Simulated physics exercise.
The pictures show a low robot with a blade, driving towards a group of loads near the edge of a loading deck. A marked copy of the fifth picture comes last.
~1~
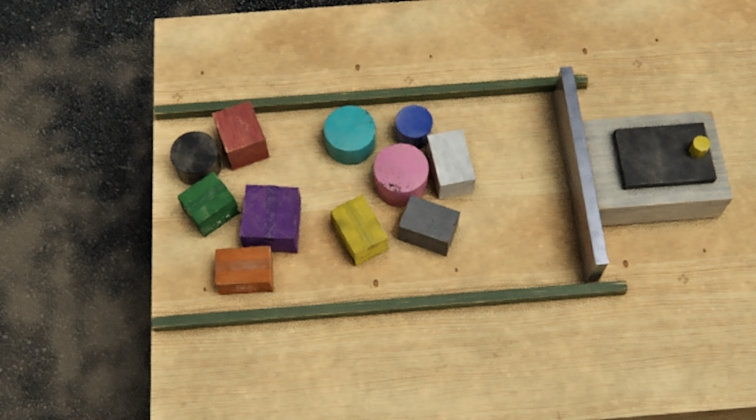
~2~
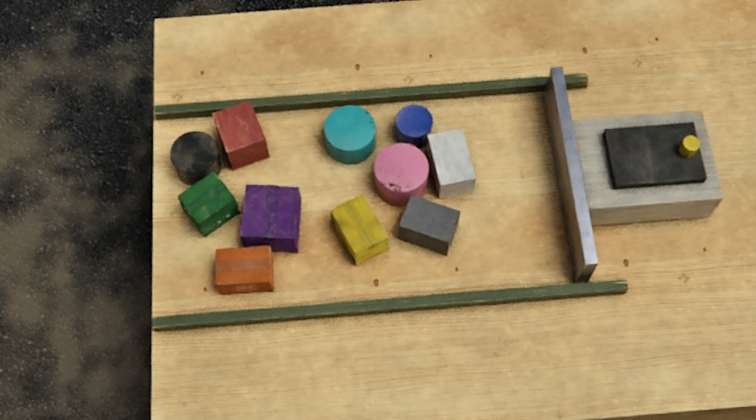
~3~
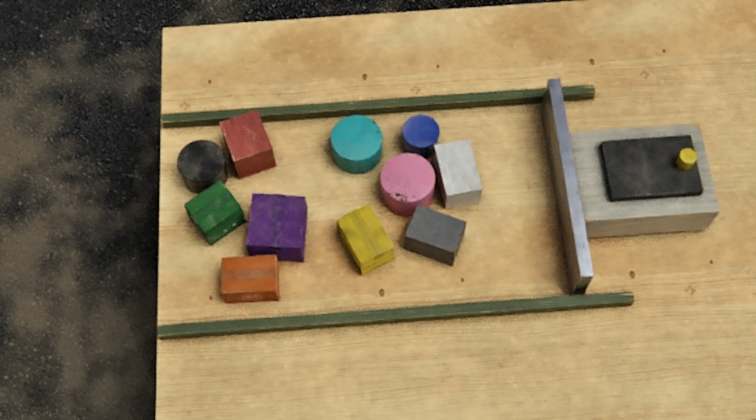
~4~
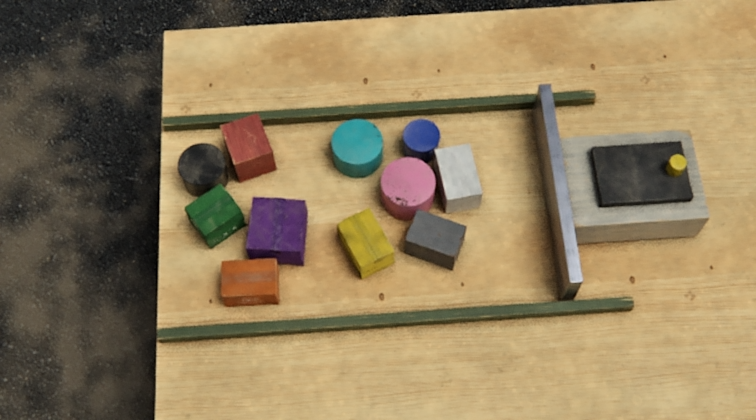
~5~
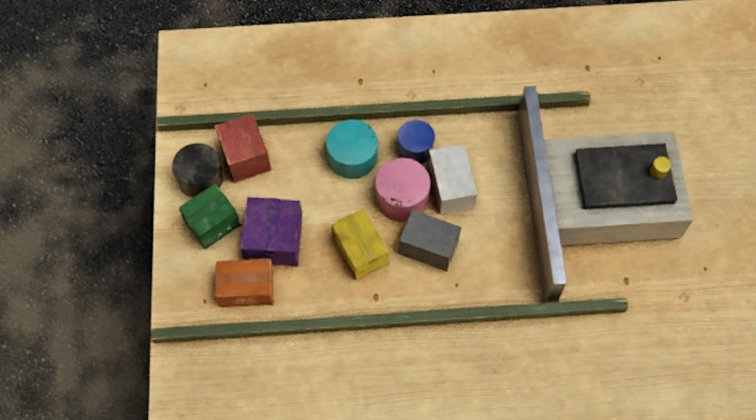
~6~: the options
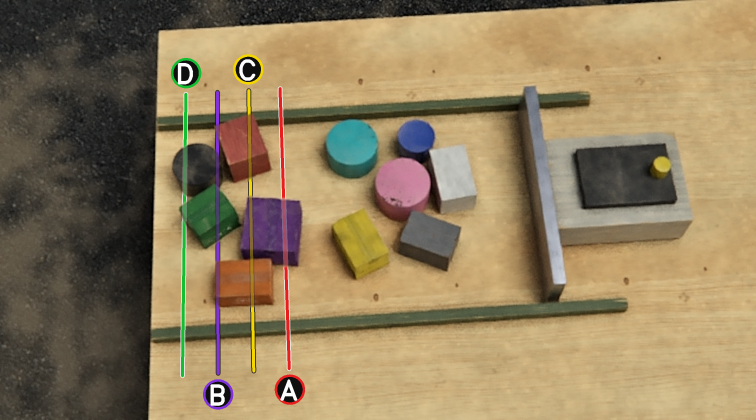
A low robot with a wide blade creeping left between two green rails towards a cluster of coloured blocks and round loads.
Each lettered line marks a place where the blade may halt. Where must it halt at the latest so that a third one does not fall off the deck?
A.
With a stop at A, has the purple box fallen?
By then, no.
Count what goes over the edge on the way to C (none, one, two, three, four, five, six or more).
In all, five.
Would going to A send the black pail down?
By then, yes.
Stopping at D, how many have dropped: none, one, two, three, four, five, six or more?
In all, six or more.
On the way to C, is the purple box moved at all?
Yes.
On the marked copy, A at (284, 220); B at (218, 224); C at (251, 222); D at (184, 226).
With A. Early on, robot (524, 182); blue pail (412, 140); grey crate (415, 243).
Further on, robot (433, 187); green box (182, 216); orange box (238, 284).
At the end, robot (361, 192); green box over the edge; black pail over the edge; two fallen.
As for the rest, B drops seven; C drops five; D drops eight.
